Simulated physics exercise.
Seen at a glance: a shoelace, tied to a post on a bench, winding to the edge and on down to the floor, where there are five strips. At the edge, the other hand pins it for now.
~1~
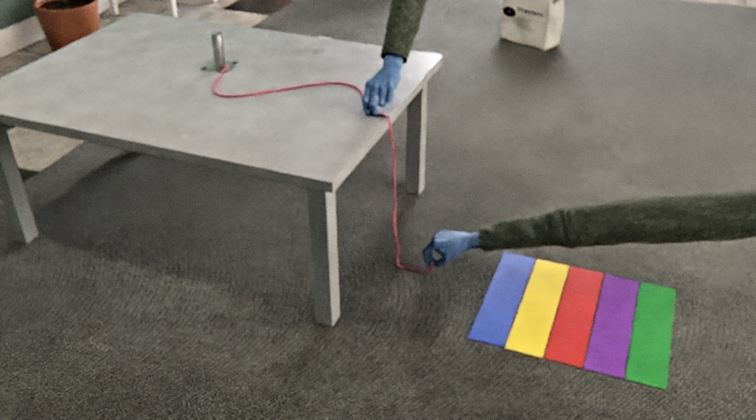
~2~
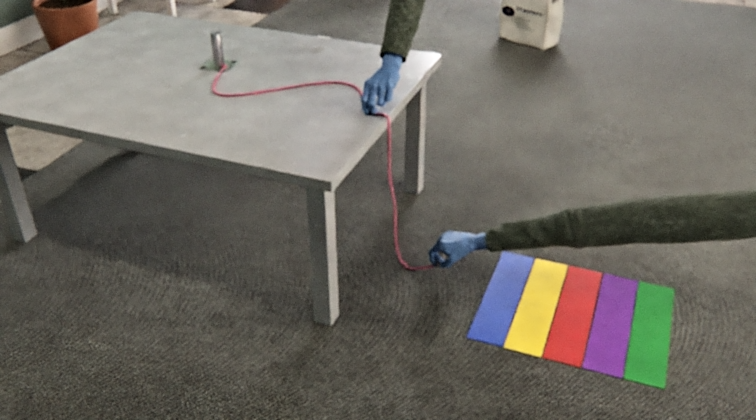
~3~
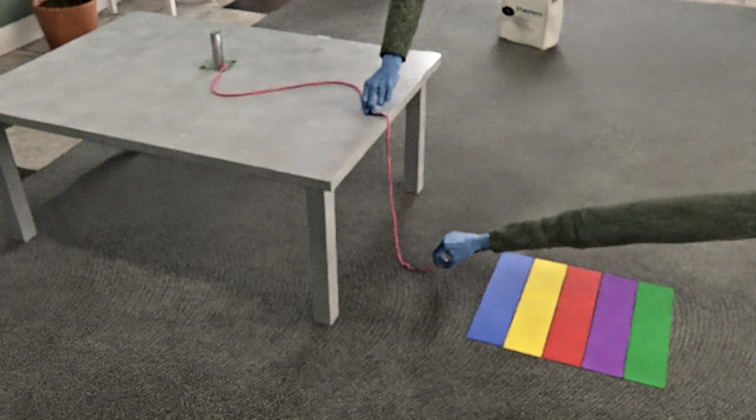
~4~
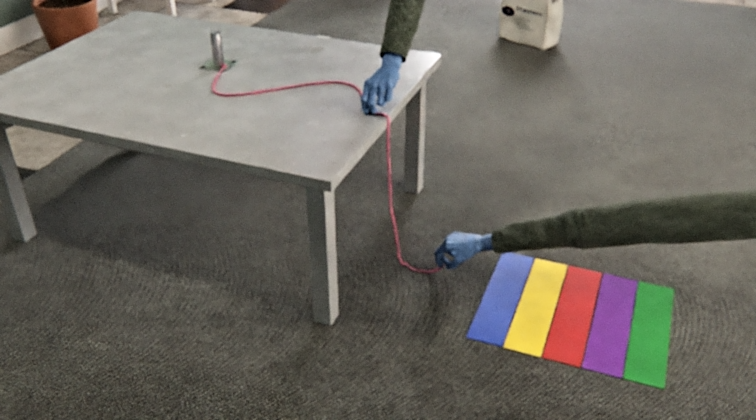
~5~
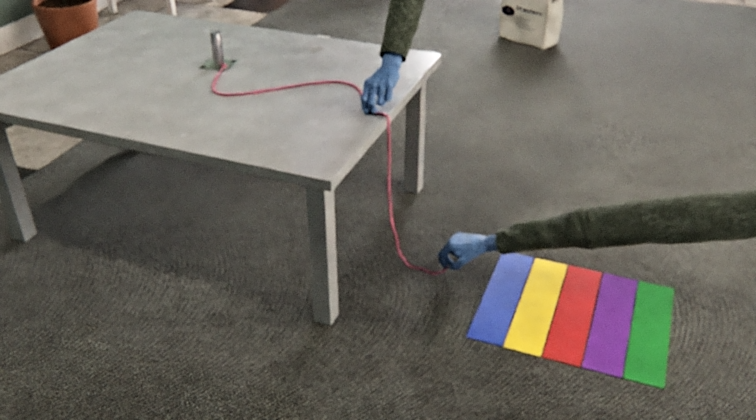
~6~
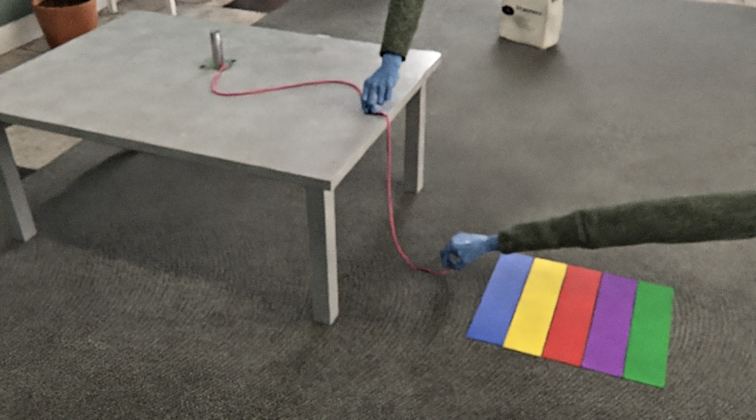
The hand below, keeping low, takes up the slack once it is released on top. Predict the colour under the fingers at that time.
The green one.
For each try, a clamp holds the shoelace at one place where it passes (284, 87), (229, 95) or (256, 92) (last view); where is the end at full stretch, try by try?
Per try (px, approx.): (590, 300), (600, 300), (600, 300).
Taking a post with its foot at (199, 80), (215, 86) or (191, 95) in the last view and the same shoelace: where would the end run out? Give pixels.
Somewhere near (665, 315), (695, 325) and (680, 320), in that order.
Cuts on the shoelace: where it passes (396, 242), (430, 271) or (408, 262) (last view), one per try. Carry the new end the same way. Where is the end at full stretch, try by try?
The three cuts give roughly (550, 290), (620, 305) and (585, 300) respectively.
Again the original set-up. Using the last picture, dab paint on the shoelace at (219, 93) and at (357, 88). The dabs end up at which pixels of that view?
To (281, 80) for the first and to (405, 123) for the second.
Soon after, end near (591, 300); over red.
Then, end near (633, 309); over purple.
At full stretch, end near (658, 315); over green. The end stops over the green strip.
